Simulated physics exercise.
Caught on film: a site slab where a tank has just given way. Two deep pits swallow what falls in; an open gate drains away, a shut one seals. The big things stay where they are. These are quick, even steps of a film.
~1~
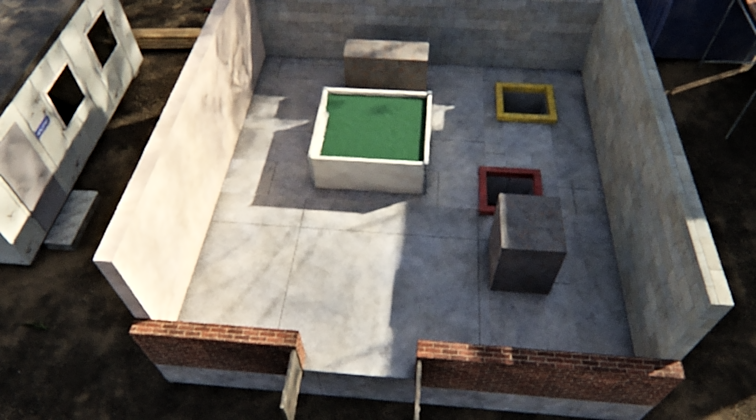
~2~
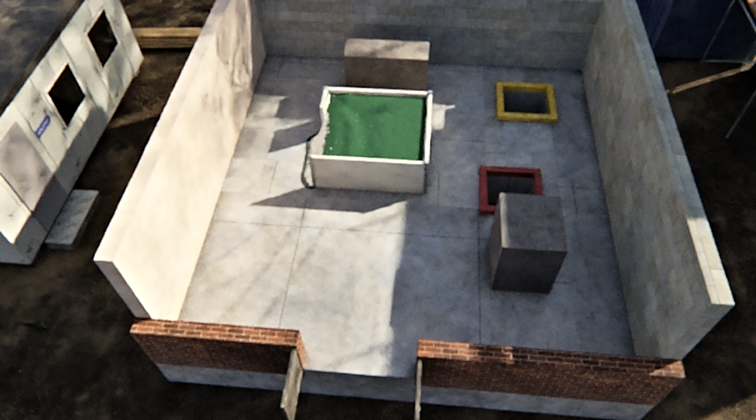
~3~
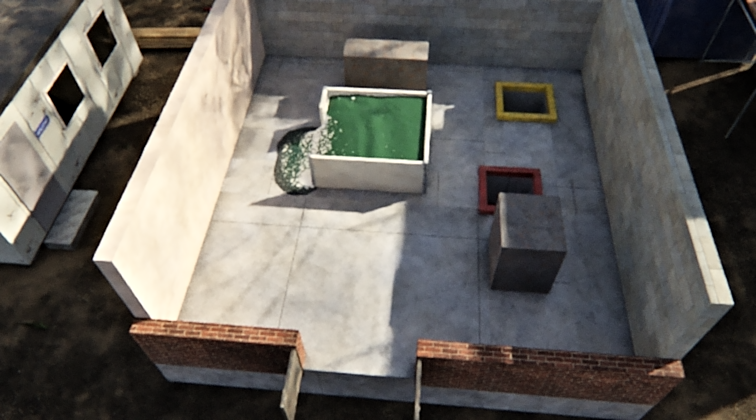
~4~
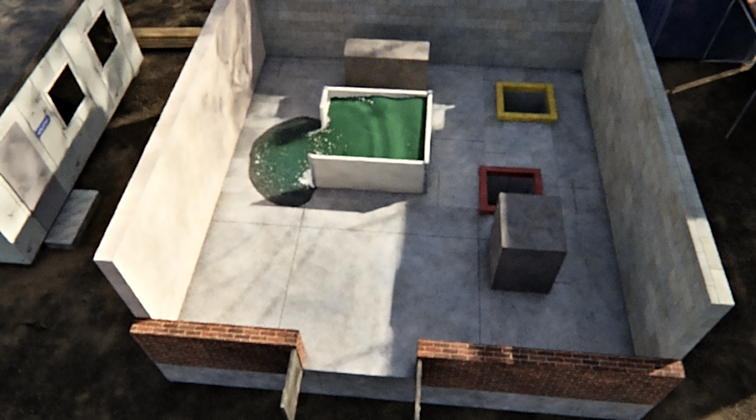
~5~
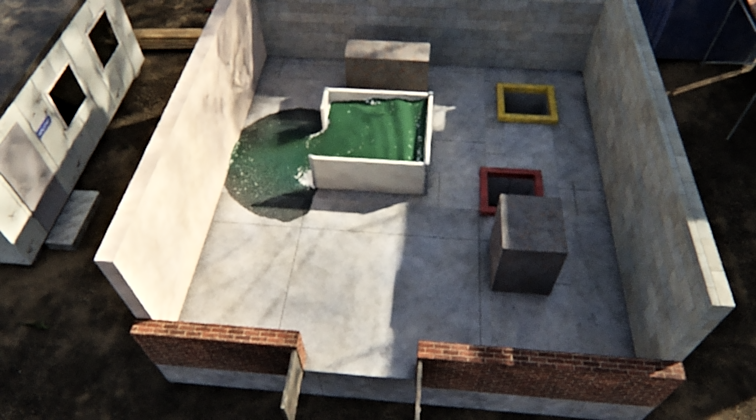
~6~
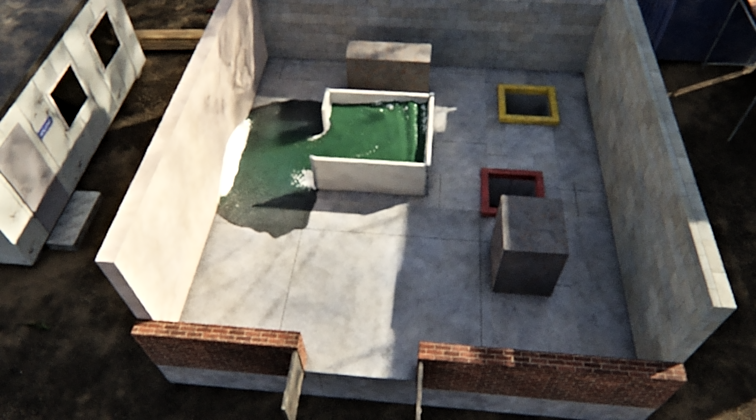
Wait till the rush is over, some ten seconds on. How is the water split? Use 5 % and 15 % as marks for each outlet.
In the end: The gate takes from 5 to 15 %; the yellow pit takes less than 5 %; the red pit takes less than 5 %.
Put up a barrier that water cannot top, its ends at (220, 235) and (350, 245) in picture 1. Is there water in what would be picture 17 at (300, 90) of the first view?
Answer: Awash.
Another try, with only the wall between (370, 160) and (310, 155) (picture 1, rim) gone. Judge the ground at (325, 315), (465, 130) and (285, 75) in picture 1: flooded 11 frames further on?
In turn: Awash, clear, no water.
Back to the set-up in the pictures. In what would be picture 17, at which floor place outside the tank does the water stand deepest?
Close to (172, 343).
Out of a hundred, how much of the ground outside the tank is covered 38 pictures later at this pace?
Close to 70 %.
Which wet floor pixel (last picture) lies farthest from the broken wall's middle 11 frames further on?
Close to (172, 343).
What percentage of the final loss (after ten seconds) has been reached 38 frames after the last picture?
Close to 55 %.
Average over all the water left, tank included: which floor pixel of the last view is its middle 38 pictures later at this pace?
Close to (355, 186).
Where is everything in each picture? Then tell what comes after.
The first frame shows still water in the open tank at (373, 127).
In the second frame, the front is at a hidden place, out from the gap at (321, 152).
In the third frame, water pours out at (320, 153) and has run to (288, 137).
In the fourth frame, water pours out at (321, 153) and has run to (259, 142).
In the fifth frame, water pours out at (322, 154) and has run to (226, 180).
In the sixth frame, the front is at (217, 209), out from the gap at (323, 155).
A moment on, water covers 15 % of the floor; the gate 0 %, the yellow pit 0 %, the red pit 0 %.
Next, water covers 25 % of the floor; the gate 0 %, the yellow pit 0 %, the red pit 0 %.
Then, water covers 40 % of the floor; the gate 1 %, the yellow pit 0 %, the red pit 0 %.
Later, water covers 70 % of the floor; the gate 5 %, the yellow pit 0 %, the red pit 0 %.
In the end, water covers 90 % of the floor; the gate 9 %, the yellow pit 0 %, the red pit 0 %.
